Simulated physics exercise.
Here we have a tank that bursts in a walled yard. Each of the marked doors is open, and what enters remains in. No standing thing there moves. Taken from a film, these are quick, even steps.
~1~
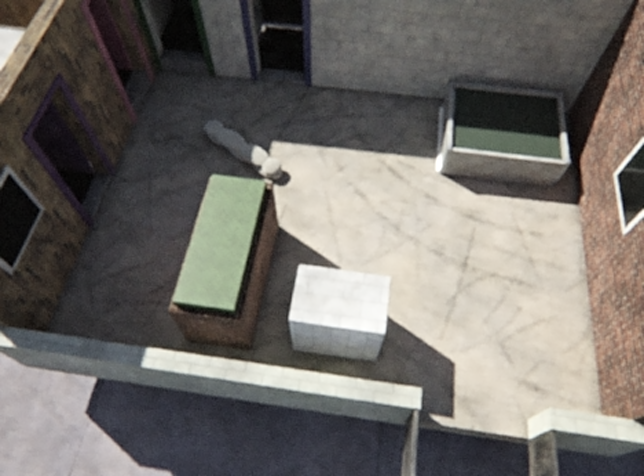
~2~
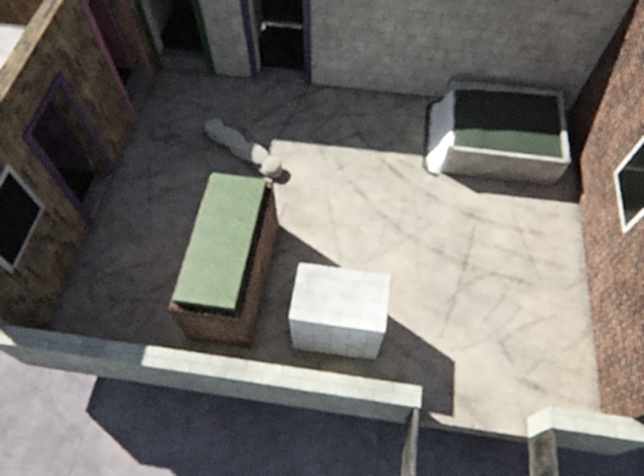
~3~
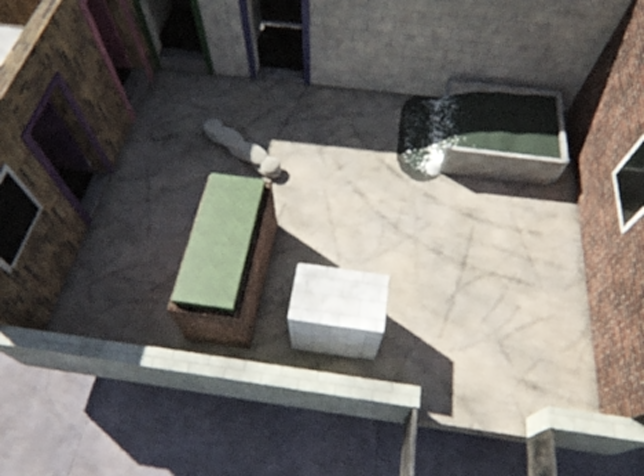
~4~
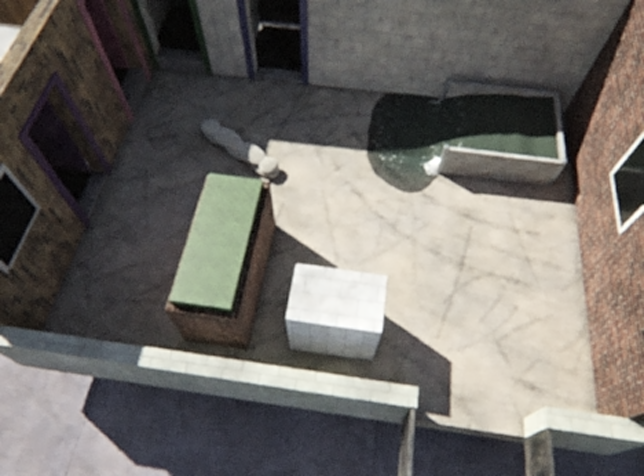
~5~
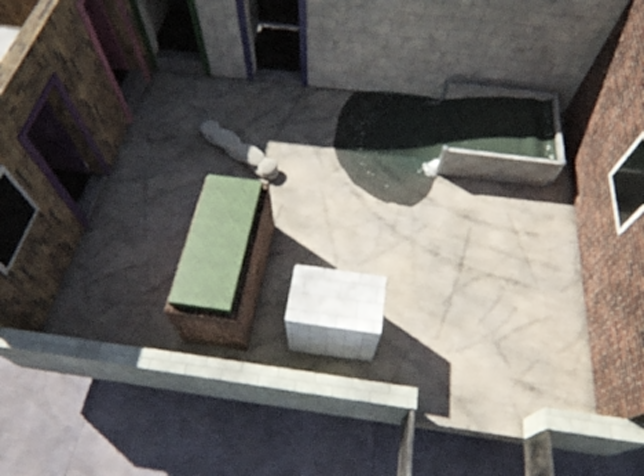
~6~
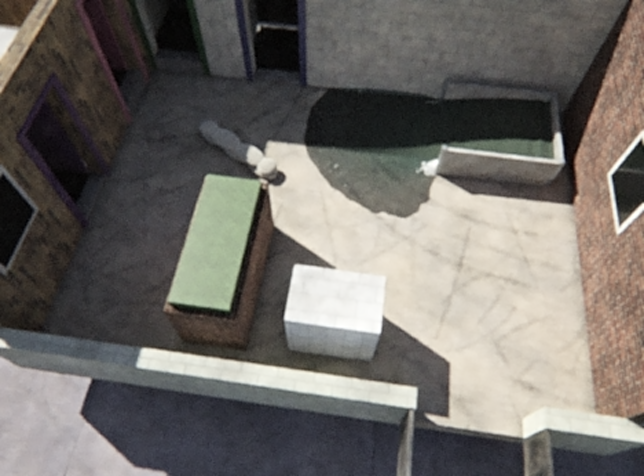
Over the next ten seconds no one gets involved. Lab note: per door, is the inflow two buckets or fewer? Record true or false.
Green door true; pink door true; purple door true; blue door true.
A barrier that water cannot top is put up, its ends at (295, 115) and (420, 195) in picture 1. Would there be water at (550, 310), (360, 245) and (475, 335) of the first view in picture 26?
Results in order: Bone-dry / bone-dry / bone-dry.
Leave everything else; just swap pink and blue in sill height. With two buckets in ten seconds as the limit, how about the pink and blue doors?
Swap done - pink door gets too much, blue door doesn't reach it.
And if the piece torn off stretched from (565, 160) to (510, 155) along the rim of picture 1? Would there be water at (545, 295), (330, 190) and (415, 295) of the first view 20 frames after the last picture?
Taking the points in order: Swamped, unwetted and swamped.
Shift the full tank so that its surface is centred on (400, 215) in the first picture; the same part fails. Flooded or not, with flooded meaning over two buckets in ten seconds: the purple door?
Result for the purple door: It tops the limit.
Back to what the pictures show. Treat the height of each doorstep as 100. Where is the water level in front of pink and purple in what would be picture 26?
Estimate, in order: 80 and 130 percent.
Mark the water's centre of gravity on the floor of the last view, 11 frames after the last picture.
Near pixel (354, 134).
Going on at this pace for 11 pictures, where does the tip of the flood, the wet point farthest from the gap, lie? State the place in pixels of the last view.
I'd put it around (152, 72).
A moment on, water covers 25 % of the floor; the green door not reached, the pink door not reached, the purple door not reached, the blue door wet at the sill, nothing in.
Next, water covers 35 % of the floor; the green door wet at the sill, nothing in, the pink door wet at the sill, nothing in, the purple door not reached, the blue door wet at the sill, nothing in.
Then, water covers 45 % of the floor; the green door under two buckets in, the pink door under two buckets in, the purple door wet at the sill, nothing in, the blue door under two buckets in.
Later, water covers 60 % of the floor; the green door under two buckets in, the pink door under two buckets in, the purple door under two buckets in, the blue door under two buckets in.
In the end, water covers 75 % of the floor; the green door under two buckets in, the pink door under two buckets in, the purple door under two buckets in, the blue door under two buckets in.
